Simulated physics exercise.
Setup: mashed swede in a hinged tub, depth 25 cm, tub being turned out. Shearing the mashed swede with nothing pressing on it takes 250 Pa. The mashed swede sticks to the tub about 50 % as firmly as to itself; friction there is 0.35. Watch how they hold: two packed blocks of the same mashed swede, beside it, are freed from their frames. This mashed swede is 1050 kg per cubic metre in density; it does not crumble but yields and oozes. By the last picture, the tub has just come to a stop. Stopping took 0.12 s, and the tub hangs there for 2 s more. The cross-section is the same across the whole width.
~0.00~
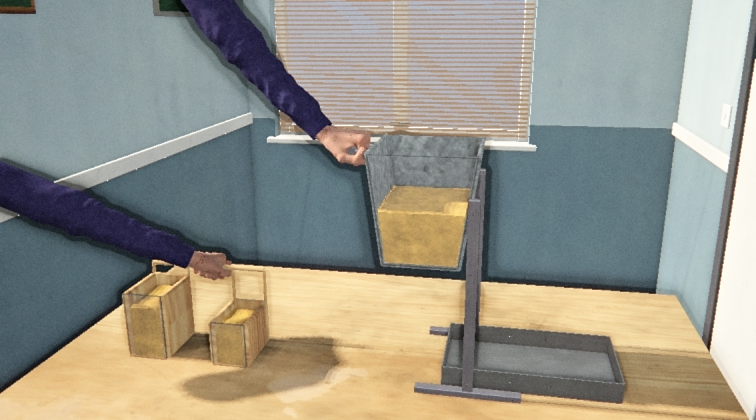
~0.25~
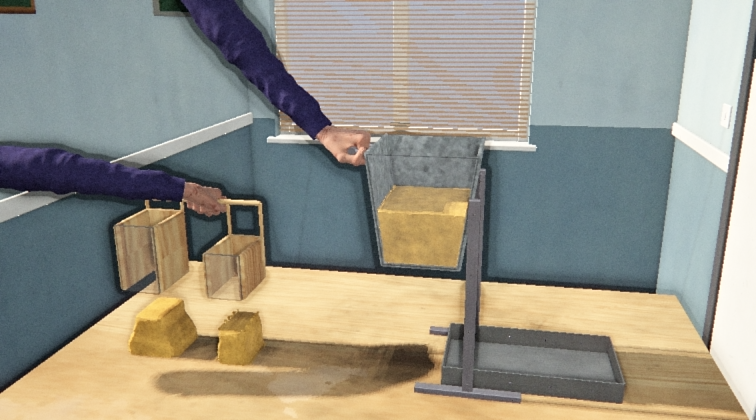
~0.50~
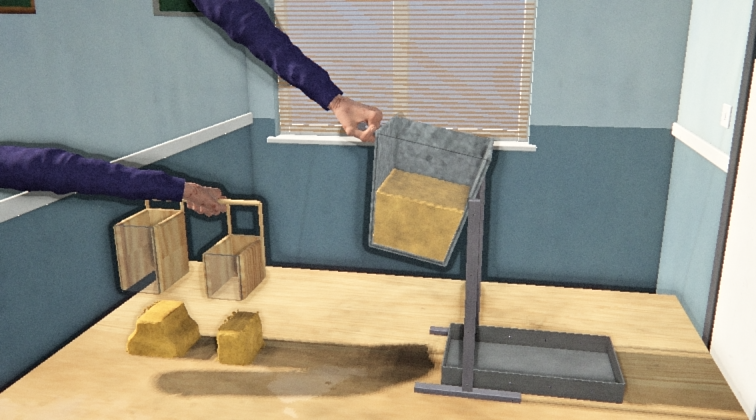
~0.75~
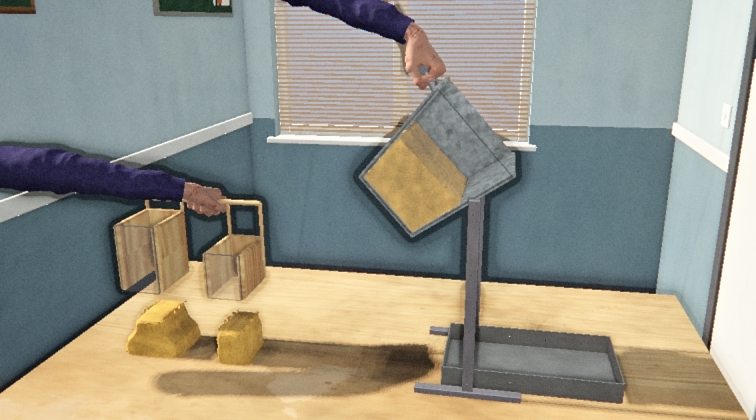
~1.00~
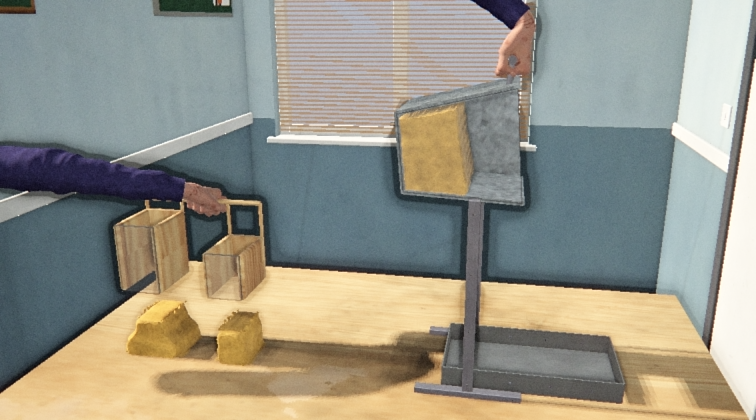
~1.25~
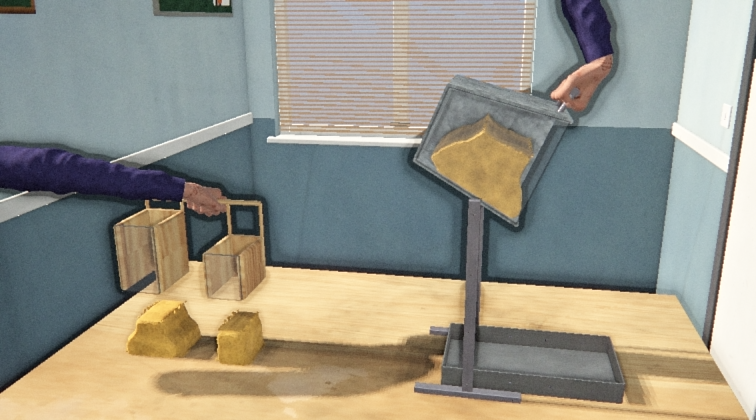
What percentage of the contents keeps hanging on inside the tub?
Near 0 %.
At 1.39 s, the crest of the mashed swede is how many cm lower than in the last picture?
I reckon it's close to 7 cm.
After 1.39 s, the tub is at 113 degrees and holds 52 %.
After 1.56 s, the tub is at 113 degrees and holds 0 %.
After 1.73 s, the tub is at 113 degrees and holds 0 %.
After 1.90 s, the tub is at 113 degrees and holds 0 %.
After 3.25 s, at the end, the tub is at 113 degrees and holds 0 %.
